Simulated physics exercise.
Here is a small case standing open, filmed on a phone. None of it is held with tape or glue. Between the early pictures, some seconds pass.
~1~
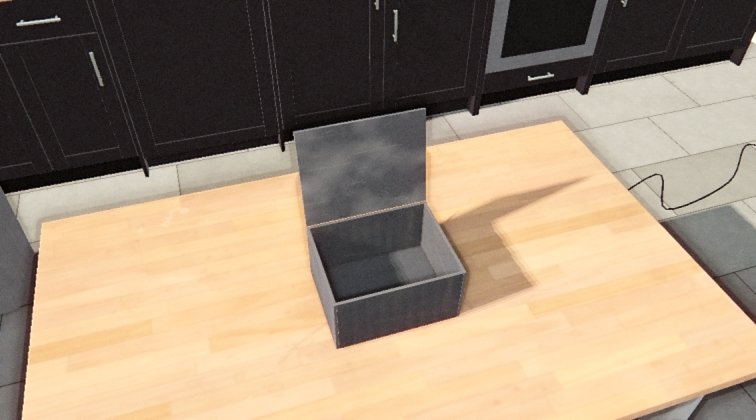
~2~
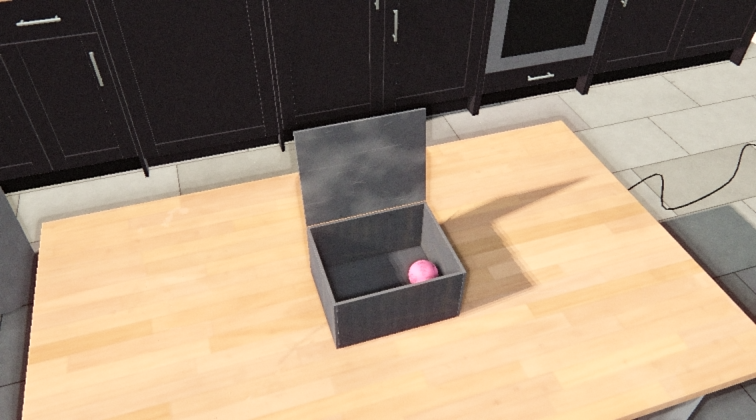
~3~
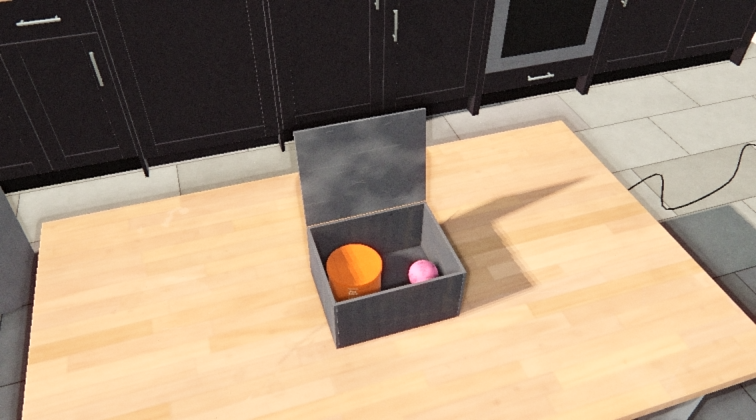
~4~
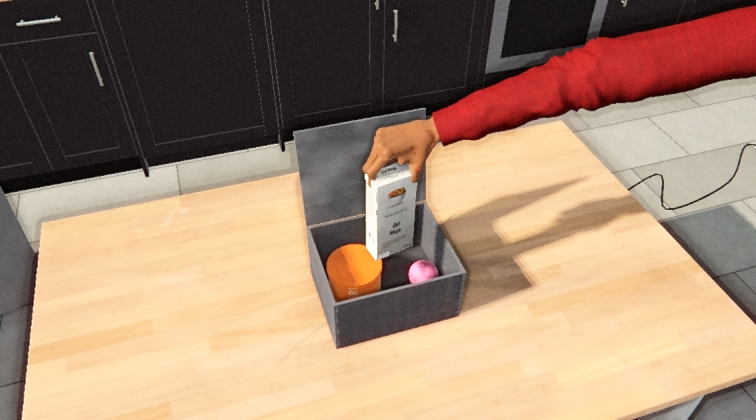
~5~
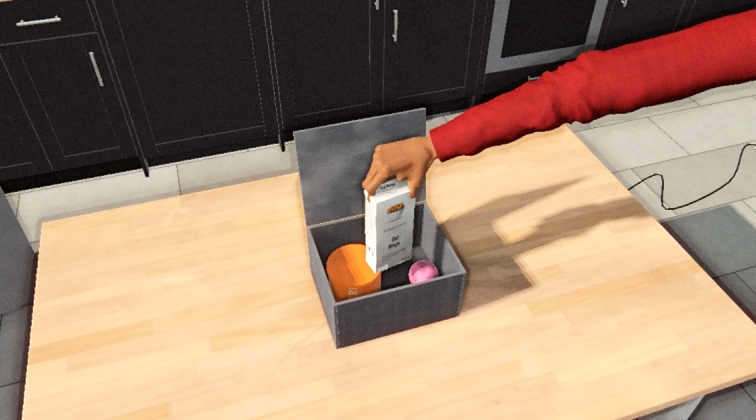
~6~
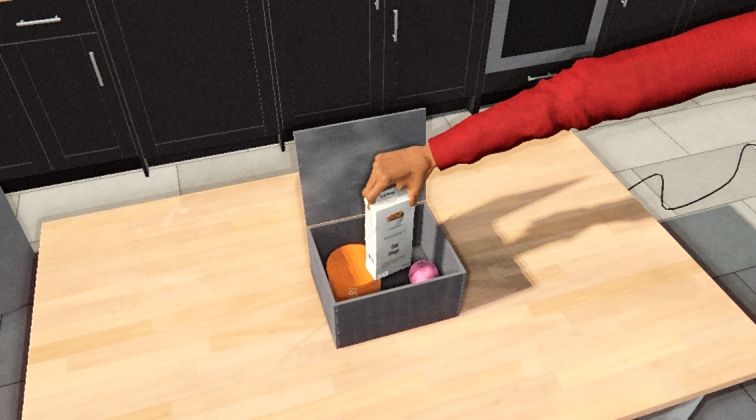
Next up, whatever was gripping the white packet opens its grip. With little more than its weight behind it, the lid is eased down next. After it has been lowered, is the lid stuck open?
Yes.
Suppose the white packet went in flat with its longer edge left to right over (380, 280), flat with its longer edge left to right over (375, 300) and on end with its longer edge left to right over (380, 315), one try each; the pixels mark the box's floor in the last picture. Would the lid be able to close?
First - shut down; second - shut down; third - not shut.
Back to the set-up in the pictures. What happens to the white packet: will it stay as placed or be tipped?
At the finish the white packet goes crooked.
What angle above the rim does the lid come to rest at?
Close to 14 degrees.
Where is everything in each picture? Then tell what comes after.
In the first picture, the last thing is not in view yet.
In the second picture, the last thing is not in view yet.
In the third picture, the last thing is not in view yet.
The fourth picture shows coming down; white packet (390, 212).
The fifth picture shows coming down; white packet (389, 226).
The sixth picture shows put in, still held; white packet (389, 234).
Then, 0.50 s later than the last frame, white packet tilted by 47° near (420, 259).
Then, 1.60 s later than the last frame, lid 59° above the rim; white packet tilted by 47° near (422, 264).
Then, 1.80 s later than the last frame, lid 33° above the rim; white packet tilted by 46° near (423, 265).
Then, 3.30 s later than the last frame, lid 15° above the rim; white packet tilted by 57° near (421, 265); pink ball moved a little.
When it is over, lid 15° above the rim; lying over in the box, white packet; moved from the start, pink ball; orange tub as before. End places, in pixels of the last picture, white packet near (420, 265).
